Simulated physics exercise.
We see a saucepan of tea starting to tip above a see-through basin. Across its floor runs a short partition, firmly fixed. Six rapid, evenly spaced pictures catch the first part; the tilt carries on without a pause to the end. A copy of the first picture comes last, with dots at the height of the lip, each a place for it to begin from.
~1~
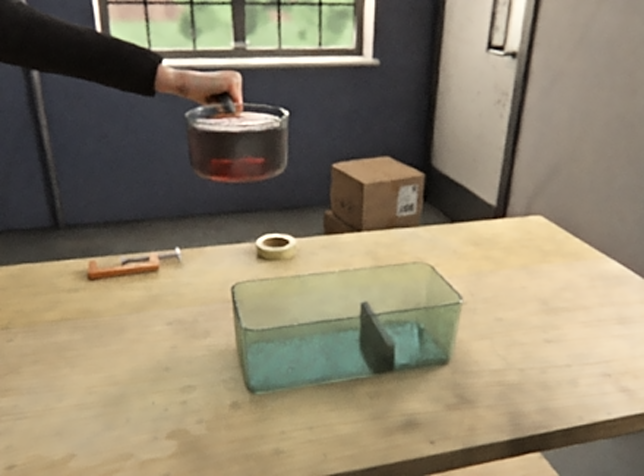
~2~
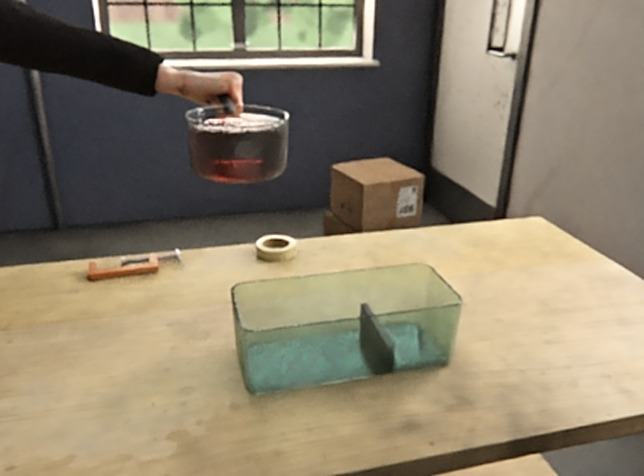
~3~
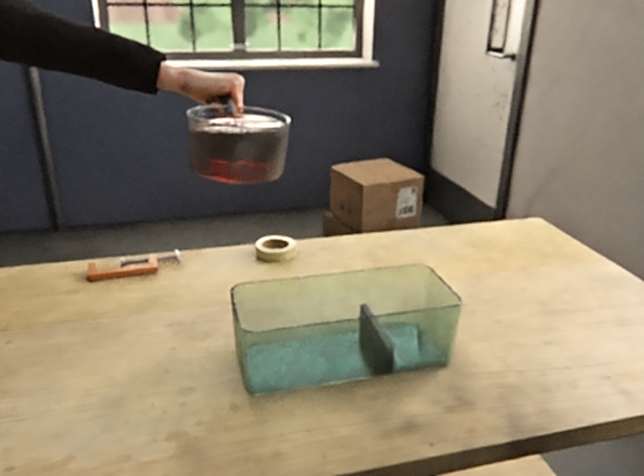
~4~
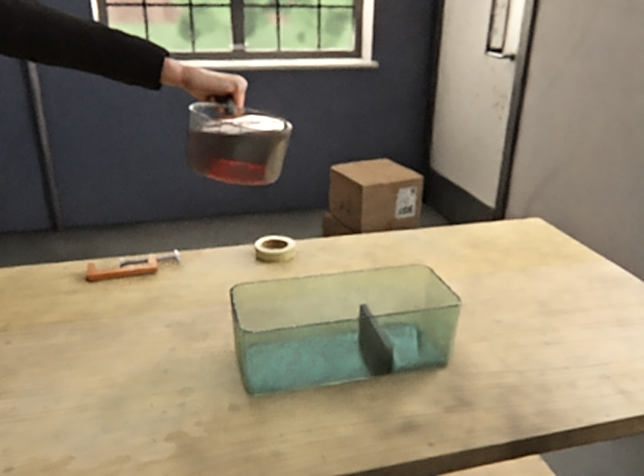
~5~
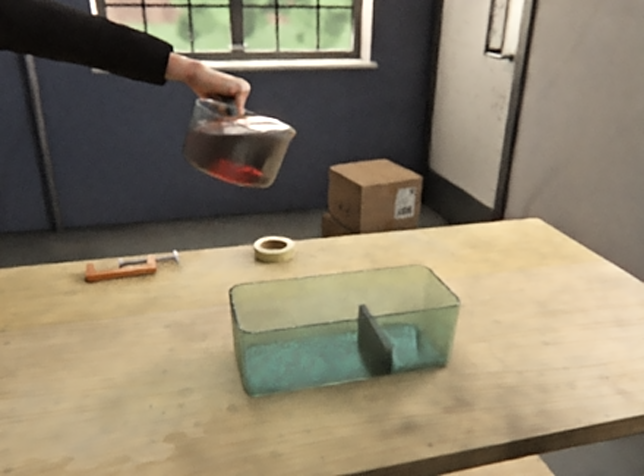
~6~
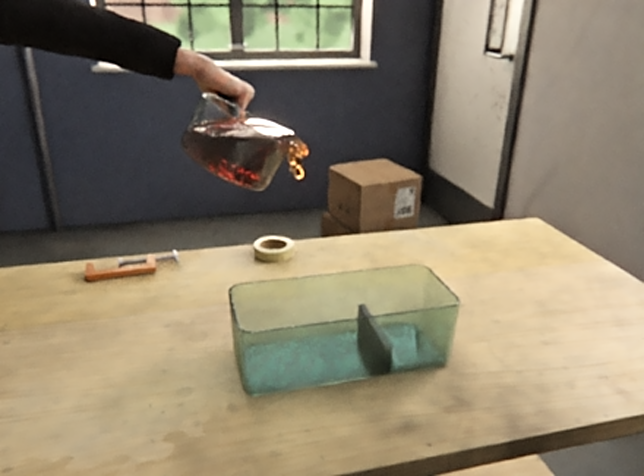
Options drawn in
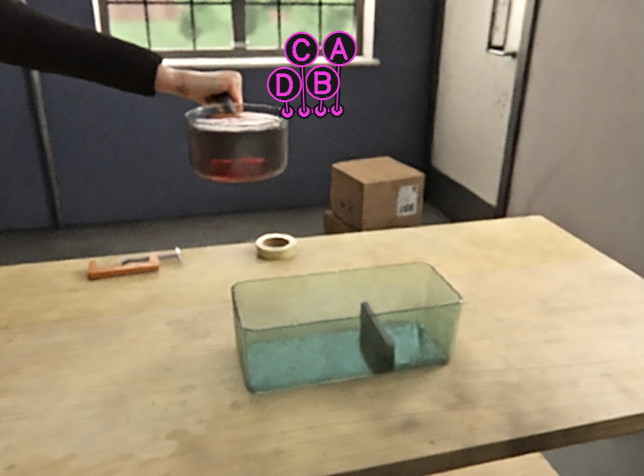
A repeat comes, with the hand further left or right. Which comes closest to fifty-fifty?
Choose B.
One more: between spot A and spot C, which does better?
Here it is spot A.
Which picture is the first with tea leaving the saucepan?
In picture 5.
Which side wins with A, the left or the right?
The right one.
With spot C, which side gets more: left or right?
More ends on the left.
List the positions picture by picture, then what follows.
Upright, lip at (285, 112); basin from (245, 390) to (451, 358); top of the wall at (377, 322); nothing has left yet.
Upright, lip at (285, 114); nothing has left yet.
Tipped about 5°, lip at (286, 118); nothing has left yet.
Tipped about 12°, lip at (288, 124); nothing has left yet.
Tipped about 20°, lip at (289, 132); tea is over the lip, down to (289, 132).
Tipped about 31°, lip at (289, 141); tea is over the lip, down to (296, 173).
On the marked copy, A at (336, 110); B at (320, 110); C at (304, 111); D at (287, 112).
With A, about 34 % ends left of the wall and 65 % right of it.
With B, about 49 % ends left of the wall and 48 % right of it; 3 % is lost outside.
With C, about 79 % ends left of the wall and 18 % right of it; 3 % is lost outside.
With D, about 93 % ends left of the wall and 4 % right of it; 3 % is lost outside.
